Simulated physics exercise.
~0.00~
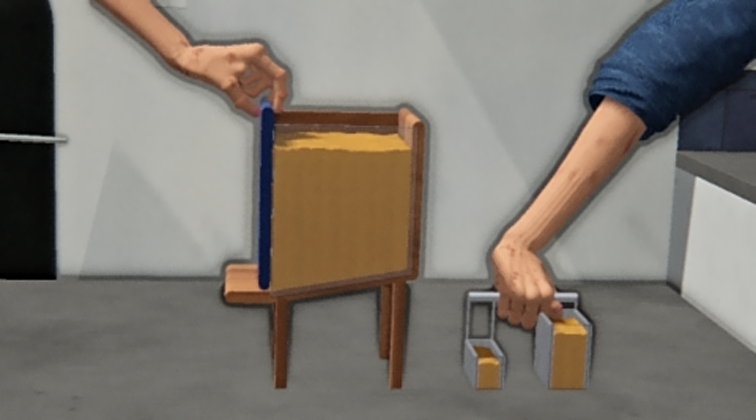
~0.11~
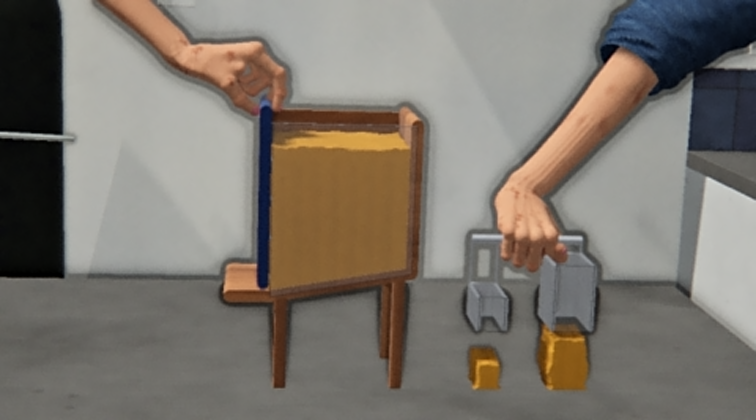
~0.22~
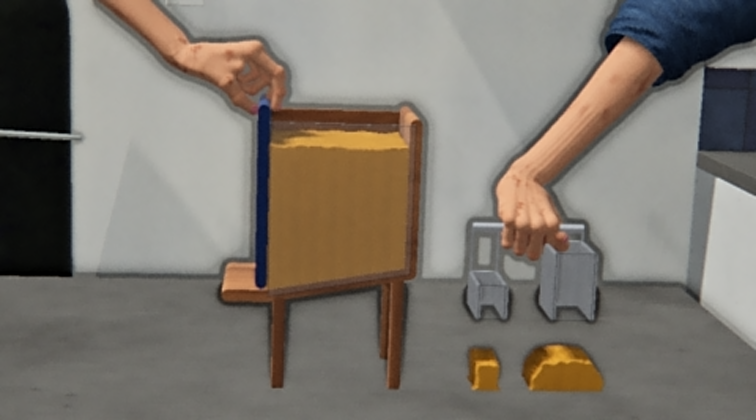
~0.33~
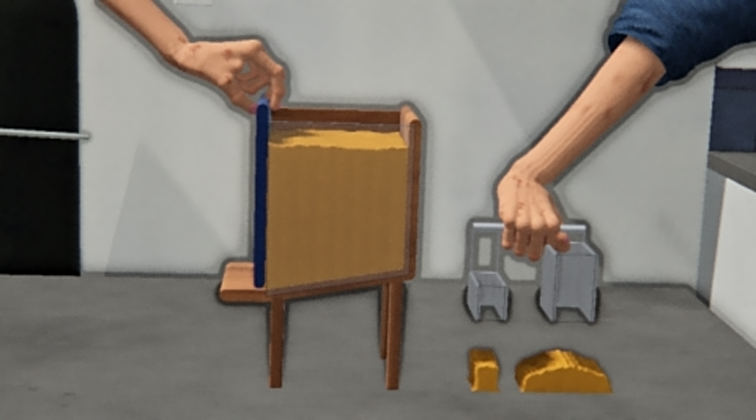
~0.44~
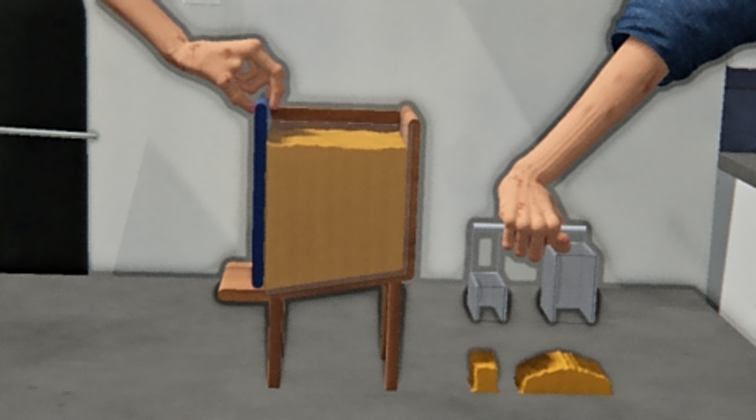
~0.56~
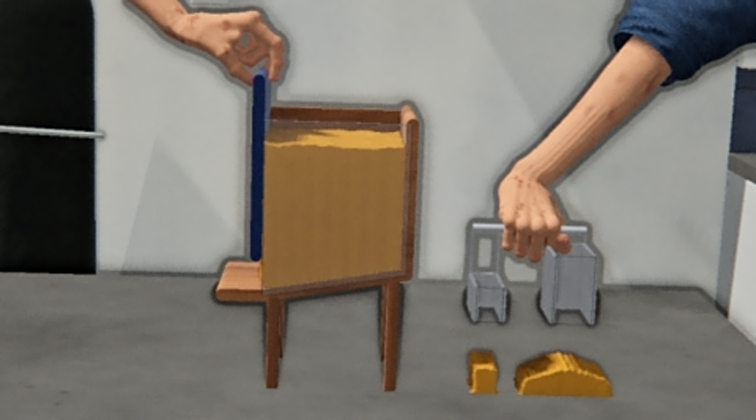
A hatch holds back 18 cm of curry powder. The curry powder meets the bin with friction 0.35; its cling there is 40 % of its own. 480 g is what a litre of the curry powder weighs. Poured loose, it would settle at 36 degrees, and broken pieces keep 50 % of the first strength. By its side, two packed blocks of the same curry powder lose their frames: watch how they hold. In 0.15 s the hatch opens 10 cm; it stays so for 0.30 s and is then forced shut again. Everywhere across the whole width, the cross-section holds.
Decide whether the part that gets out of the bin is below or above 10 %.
The outcome lies beyond 10 %.
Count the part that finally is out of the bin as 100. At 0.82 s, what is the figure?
Roughly 30 per cent.
After 0.68 s, the hatch is 10 cm open and 0 % is out.
After 0.82 s, the hatch is 10 cm open and 7 % is out.
After 0.97 s, the hatch is 9.8 cm open and 14 % is out.
After 1.11 s, the hatch is 2.7 cm open and 20 % is out.
After 1.47 s, the hatch is shut and 21 % is out.
